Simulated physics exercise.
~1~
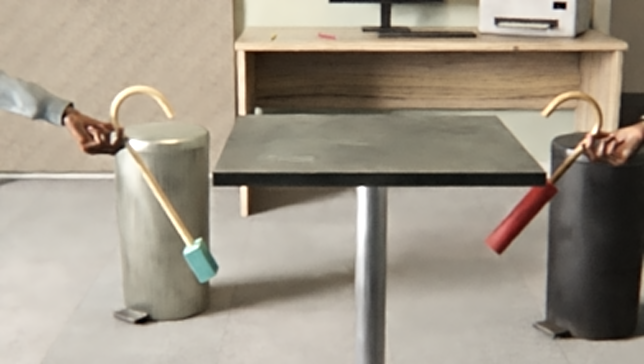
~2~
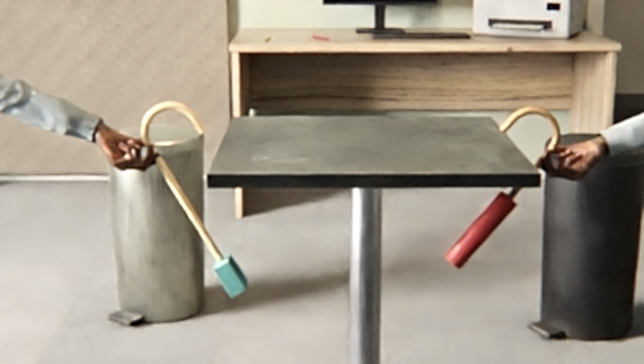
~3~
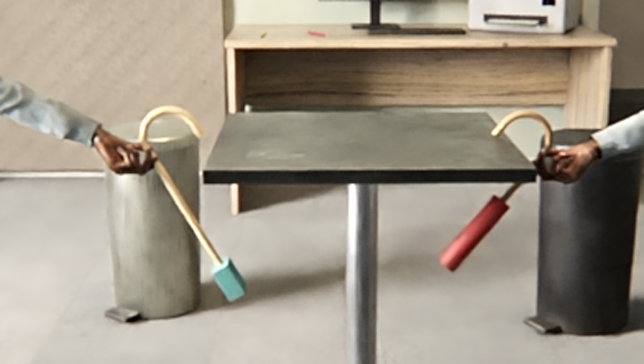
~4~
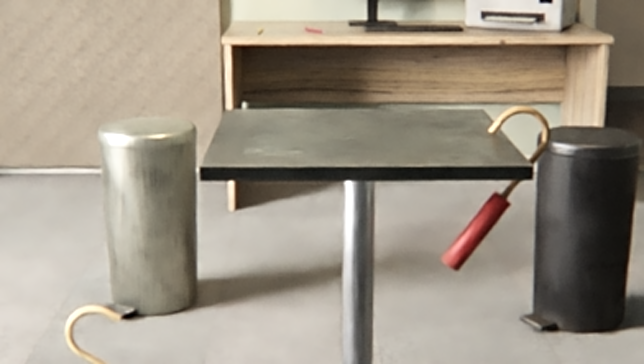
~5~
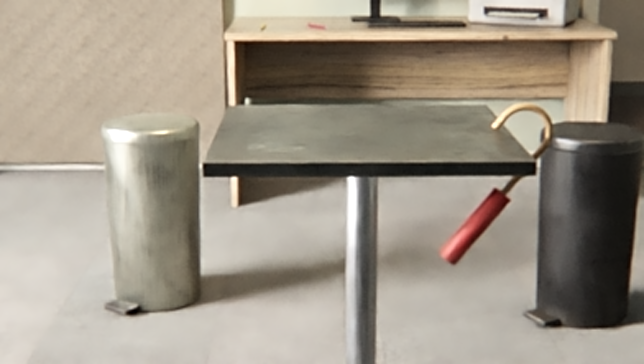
Two hands, one reaching in from each side, hold things with curved, cane-like handles near a dark square table in a room, seen from the front by a slightly swaying camera. The left one has a turquoise end, the right one a red end, and a silver bin and a black bin stand behind them, with a wooden desk at the back. The hands bring both handles inward to the table's edges. Then the hands let go and withdraw. The turquoise one drops to the floor and out of view, while the red one stays hanging from the right edge.
